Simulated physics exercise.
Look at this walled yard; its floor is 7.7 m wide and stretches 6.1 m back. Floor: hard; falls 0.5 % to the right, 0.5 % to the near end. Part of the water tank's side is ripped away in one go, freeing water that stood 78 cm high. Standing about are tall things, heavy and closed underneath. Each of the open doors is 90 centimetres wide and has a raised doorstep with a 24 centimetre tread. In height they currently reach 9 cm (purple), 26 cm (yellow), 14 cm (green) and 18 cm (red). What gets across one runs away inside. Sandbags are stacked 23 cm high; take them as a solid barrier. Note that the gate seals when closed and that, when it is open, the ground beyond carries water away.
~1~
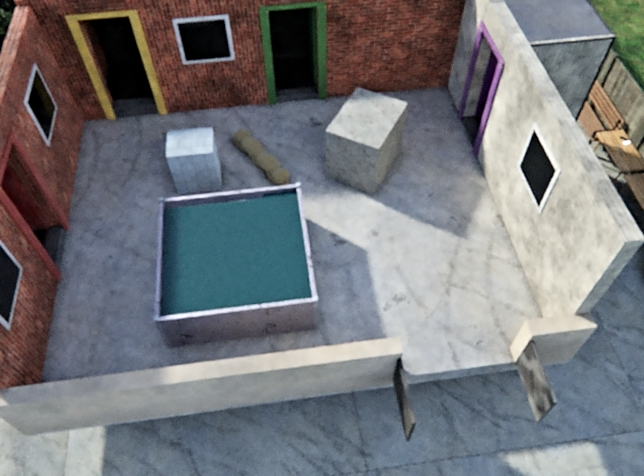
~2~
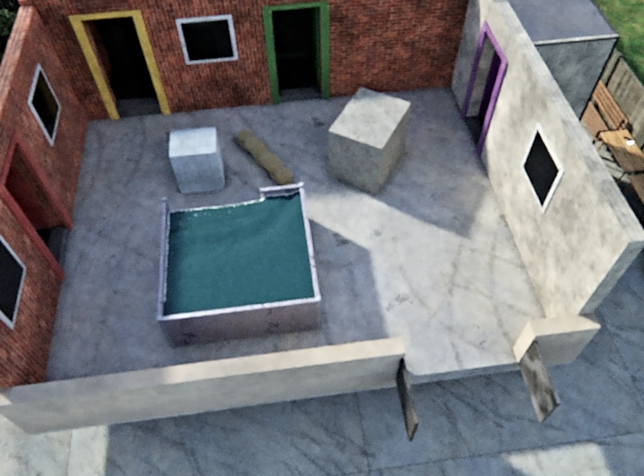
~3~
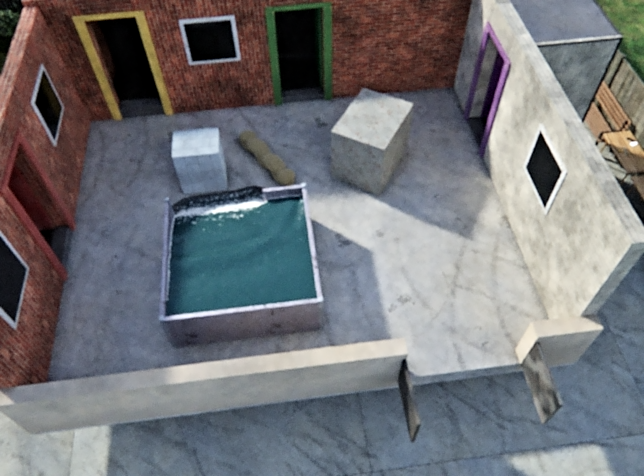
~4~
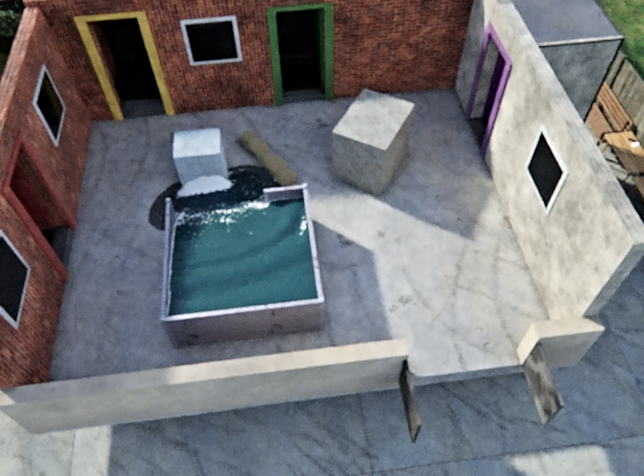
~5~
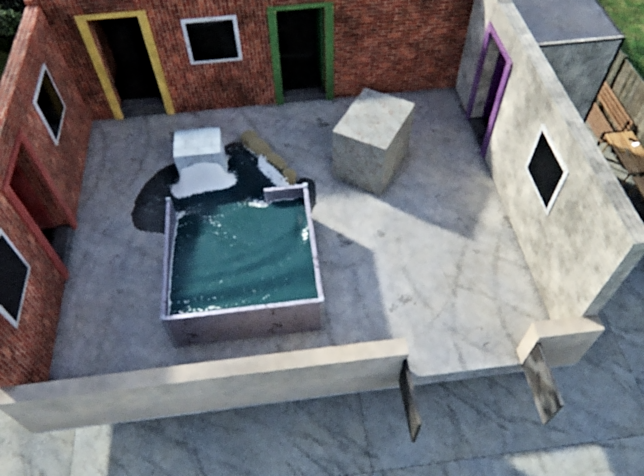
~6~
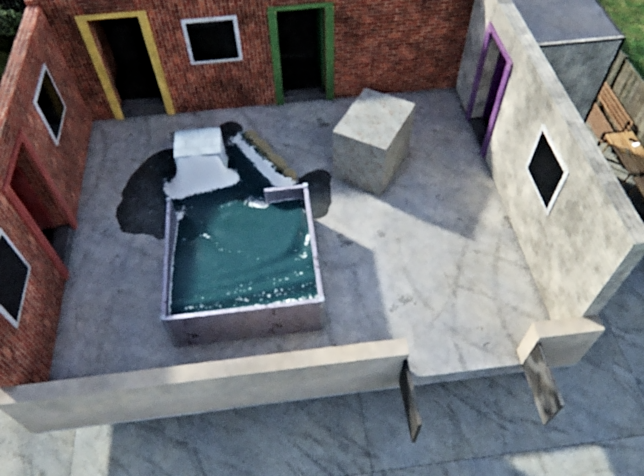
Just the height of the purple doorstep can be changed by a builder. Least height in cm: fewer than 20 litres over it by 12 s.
Approx. 5.5 cm.
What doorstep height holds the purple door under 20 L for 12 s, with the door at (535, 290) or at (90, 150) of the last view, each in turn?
Minimums: About 10.5 cm and 28 cm.
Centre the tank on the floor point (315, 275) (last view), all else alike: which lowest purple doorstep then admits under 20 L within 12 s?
Minimum: Approx. 8.5 cm.
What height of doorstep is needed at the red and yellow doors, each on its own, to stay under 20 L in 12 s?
About 17 cm at red and about 25 cm at yellow.
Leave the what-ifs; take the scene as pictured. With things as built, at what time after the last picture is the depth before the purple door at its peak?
Peak time: About 6.5 s.
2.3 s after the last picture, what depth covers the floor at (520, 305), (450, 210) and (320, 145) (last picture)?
Depths of roughly 0 cm, 0 cm and 2 cm, in that order.
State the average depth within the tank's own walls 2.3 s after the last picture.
The average depth is some 30 cm.
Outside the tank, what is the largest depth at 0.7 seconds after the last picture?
I'd estimate roughly 56 cm.
Then, 0.7 s after the last picture water covers 30 % of the floor, deepest (56 cm) near (208, 200); it has not reached the purple door.
Then, 2.3 s after the last picture water covers 55 % of the floor, deepest (38 cm) near (85, 170); it has not reached the purple door.
Then, 11.3 s after the last picture water covers 95 % of the floor, deepest (12 cm) near (530, 347); 7 cm at the purple door, 2 litres in over its 9 cm doorstep.
At the purple door as built, the water peaked near 11 cm, 6.5 s after the last picture.
Run again over the same 12 s with other heights there, 27 litres in over 5 cm, 11 litres over 6.5 cm. The limit of 20 litres is kept from about 5.5 cm up.
